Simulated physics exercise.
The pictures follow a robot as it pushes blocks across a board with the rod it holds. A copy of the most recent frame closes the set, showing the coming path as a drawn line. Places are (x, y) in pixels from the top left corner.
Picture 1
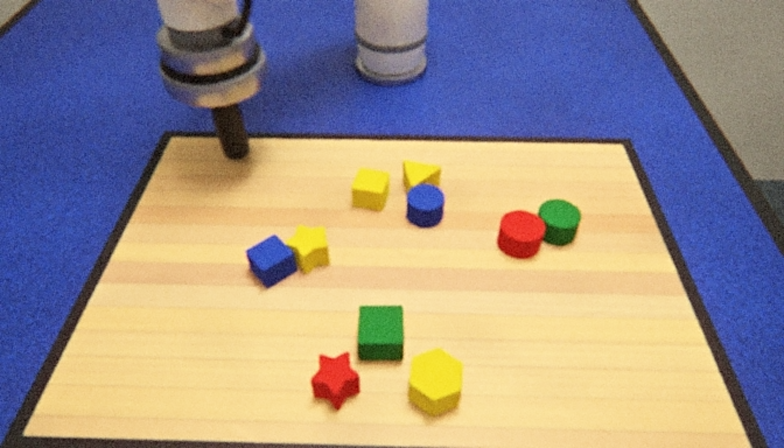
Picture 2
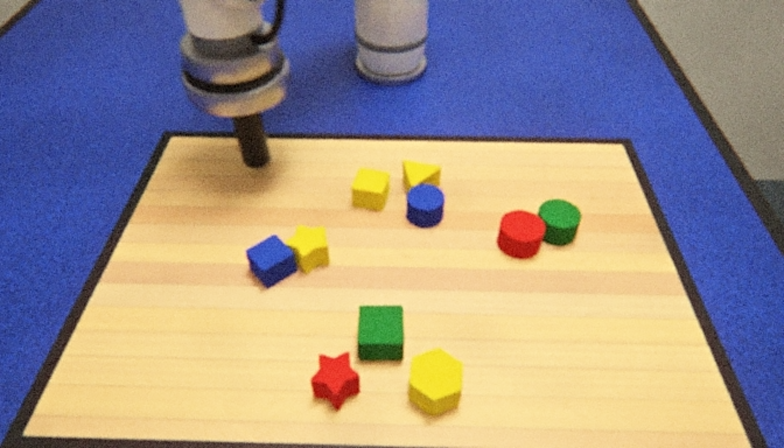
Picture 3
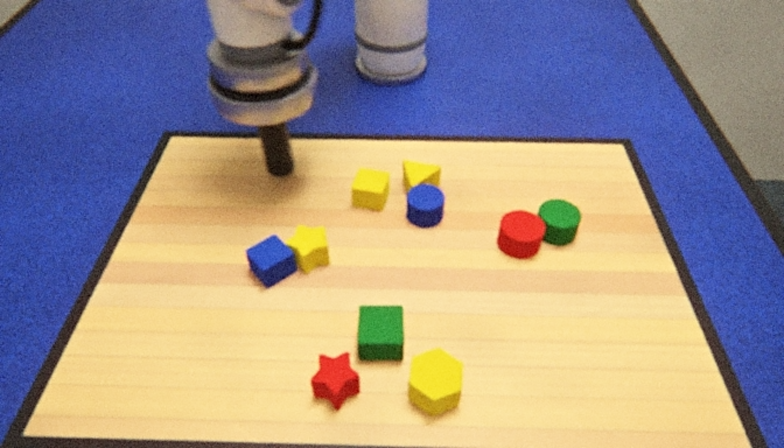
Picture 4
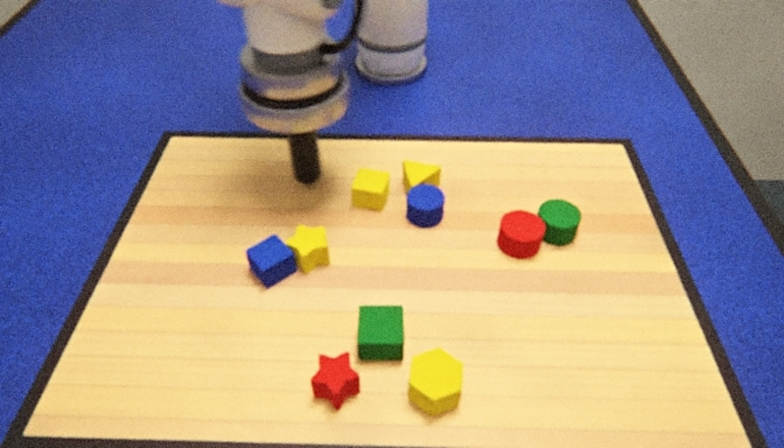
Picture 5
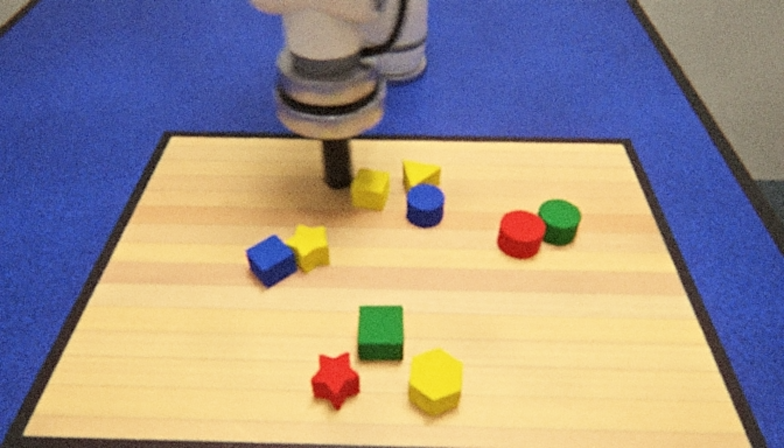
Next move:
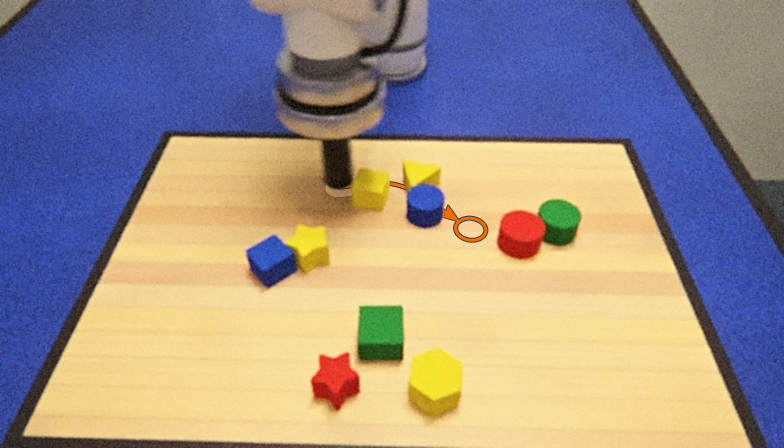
We see coloured blocks scattered on a wooden board over a blue surface, while a robotic arm with a dark rod moves steadily rightward along the board's far side, drawing close to the yellow square block; the blocks stay still.
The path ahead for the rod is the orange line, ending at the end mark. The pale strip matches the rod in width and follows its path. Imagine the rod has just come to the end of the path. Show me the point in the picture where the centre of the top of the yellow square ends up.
I'd expect the centre of its top face to be at (395, 192).
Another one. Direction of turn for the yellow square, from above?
From overhead, clockwise.
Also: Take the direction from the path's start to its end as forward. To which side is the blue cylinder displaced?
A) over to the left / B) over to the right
B.
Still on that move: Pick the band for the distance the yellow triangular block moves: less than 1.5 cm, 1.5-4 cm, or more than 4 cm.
It shifts by more than 4 cm.
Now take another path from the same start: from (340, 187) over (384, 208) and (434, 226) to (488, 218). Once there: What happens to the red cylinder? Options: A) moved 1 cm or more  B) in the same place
A - moved 1 cm or more.
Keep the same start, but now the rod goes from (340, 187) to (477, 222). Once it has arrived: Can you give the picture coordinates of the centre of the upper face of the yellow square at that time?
The middle of its upper face will lie at (493, 226).
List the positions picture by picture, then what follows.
Tip of the rod (237, 151), middles of tops, yellow square (371, 180), yellow triangular block (419, 170), blue cylinder (426, 196), red cylinder (523, 225), in the first picture.
Rod (257, 160), nothing pushed, in the second picture.
Rod (281, 168), nothing pushed, in the third picture.
Rod (308, 175), nothing pushed, in the fourth picture.
Rod (339, 180), yellow square (371, 180), yellow triangular block (419, 170), blue cylinder (426, 196), red cylinder (523, 225), in the fifth picture.
The line goes from (340, 187) through (389, 183) and (431, 202) to (471, 229).
The first path, step by step. One third of the way, rod (390, 176); yellow square (391, 185), turned 70° clockwise; blue cylinder (428, 198).
Two thirds of the way, rod (431, 195); yellow square (395, 192), turned 105° clockwise; yellow triangular block (457, 178); blue cylinder (435, 208).
At the end, rod (472, 222); yellow square (395, 192), turned 105° clockwise; yellow triangular block (465, 179), turned 30° anticlockwise; blue cylinder (442, 223); red cylinder unmoved.
